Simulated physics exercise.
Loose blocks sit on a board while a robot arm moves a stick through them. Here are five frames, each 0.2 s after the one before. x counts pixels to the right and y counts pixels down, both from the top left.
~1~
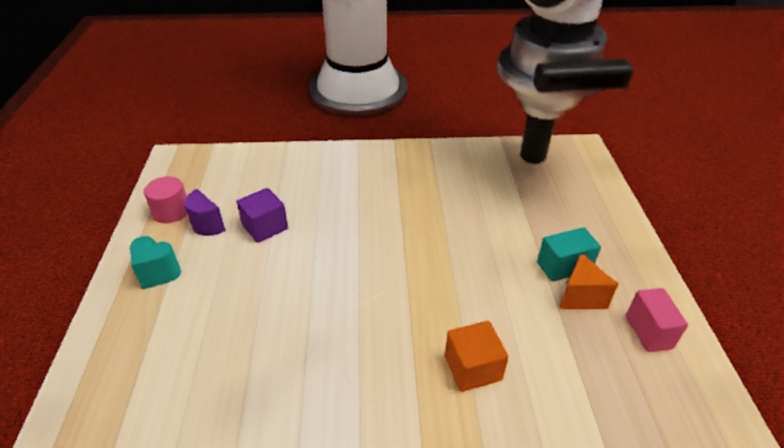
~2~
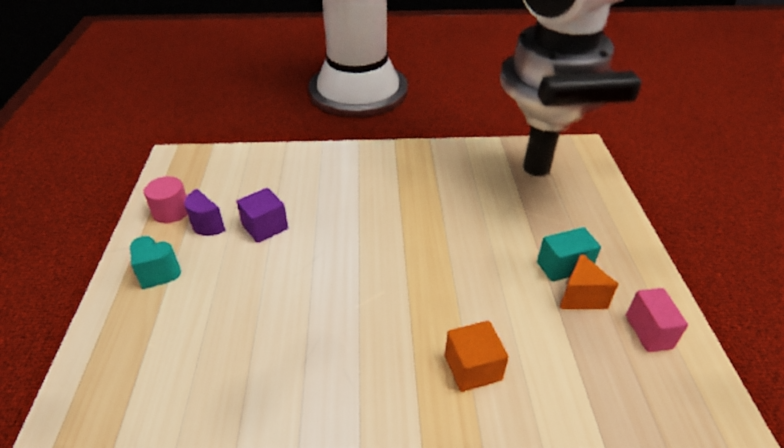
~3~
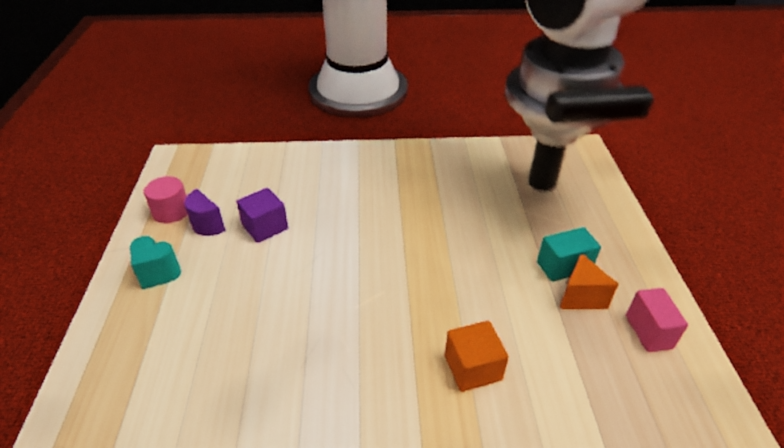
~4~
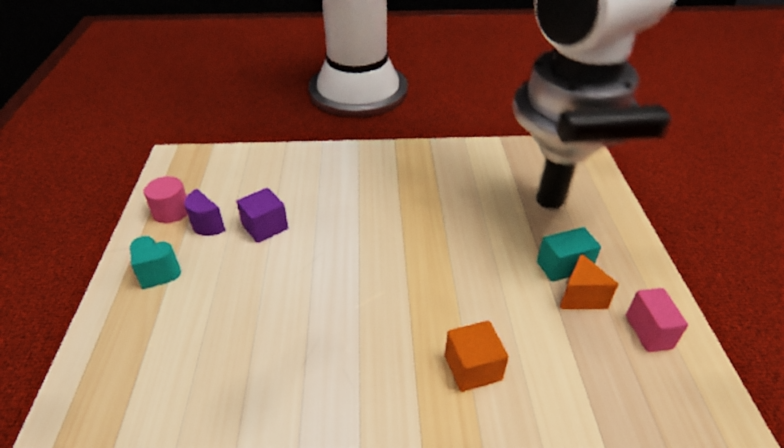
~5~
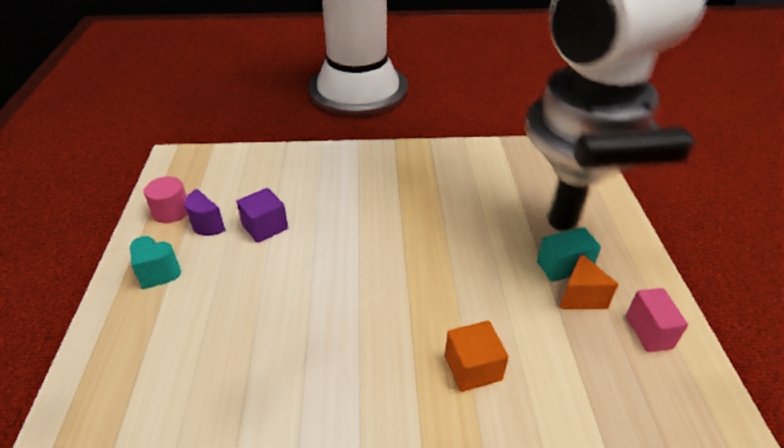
Robot arm lowering its black stick slightly rightward and nearer across a wooden board, close behind a turquoise block, the coloured blocks staying still.
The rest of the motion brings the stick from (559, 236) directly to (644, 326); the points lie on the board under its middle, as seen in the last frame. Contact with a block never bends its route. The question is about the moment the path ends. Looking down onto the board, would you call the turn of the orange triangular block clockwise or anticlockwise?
That block twists counter-clockwise.
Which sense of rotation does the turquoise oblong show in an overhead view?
Short answer: Clockwise.
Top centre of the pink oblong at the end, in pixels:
Top centre: (693, 334).
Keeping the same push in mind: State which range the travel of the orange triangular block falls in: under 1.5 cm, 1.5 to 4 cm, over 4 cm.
Ends 1.5 to 4 cm away.
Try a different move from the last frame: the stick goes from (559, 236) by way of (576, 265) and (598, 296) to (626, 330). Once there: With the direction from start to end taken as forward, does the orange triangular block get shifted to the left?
My answer is no.
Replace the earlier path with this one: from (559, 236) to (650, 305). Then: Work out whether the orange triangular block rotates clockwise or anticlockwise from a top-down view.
My prediction: CCW.
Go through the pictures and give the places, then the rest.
In the first picture, tip of the stick at (533, 156), middles of tops, turquoise oblong at (572, 241), orange triangular block at (590, 273), pink oblong at (663, 307).
In the second picture, stick at (537, 168), nothing pushed.
In the third picture, stick at (542, 183), nothing pushed.
In the fourth picture, stick at (551, 201), nothing pushed.
In the fifth picture, stick at (563, 222), turquoise oblong at (572, 241), orange triangular block at (590, 273), pink oblong at (663, 307).
The first path, step by step. One third of the way, stick at (589, 249); turquoise oblong at (578, 256), turned 55° clockwise; orange triangular block at (590, 287), turned 25° anticlockwise.
Two thirds of the way, stick at (619, 279); turquoise oblong at (579, 264), turned 80° clockwise; orange triangular block at (584, 299), turned 35° anticlockwise.
At the end, stick at (652, 312); turquoise oblong at (579, 264), turned 80° clockwise; orange triangular block at (584, 299), turned 35° anticlockwise; pink oblong at (693, 334), turned 10° anticlockwise.
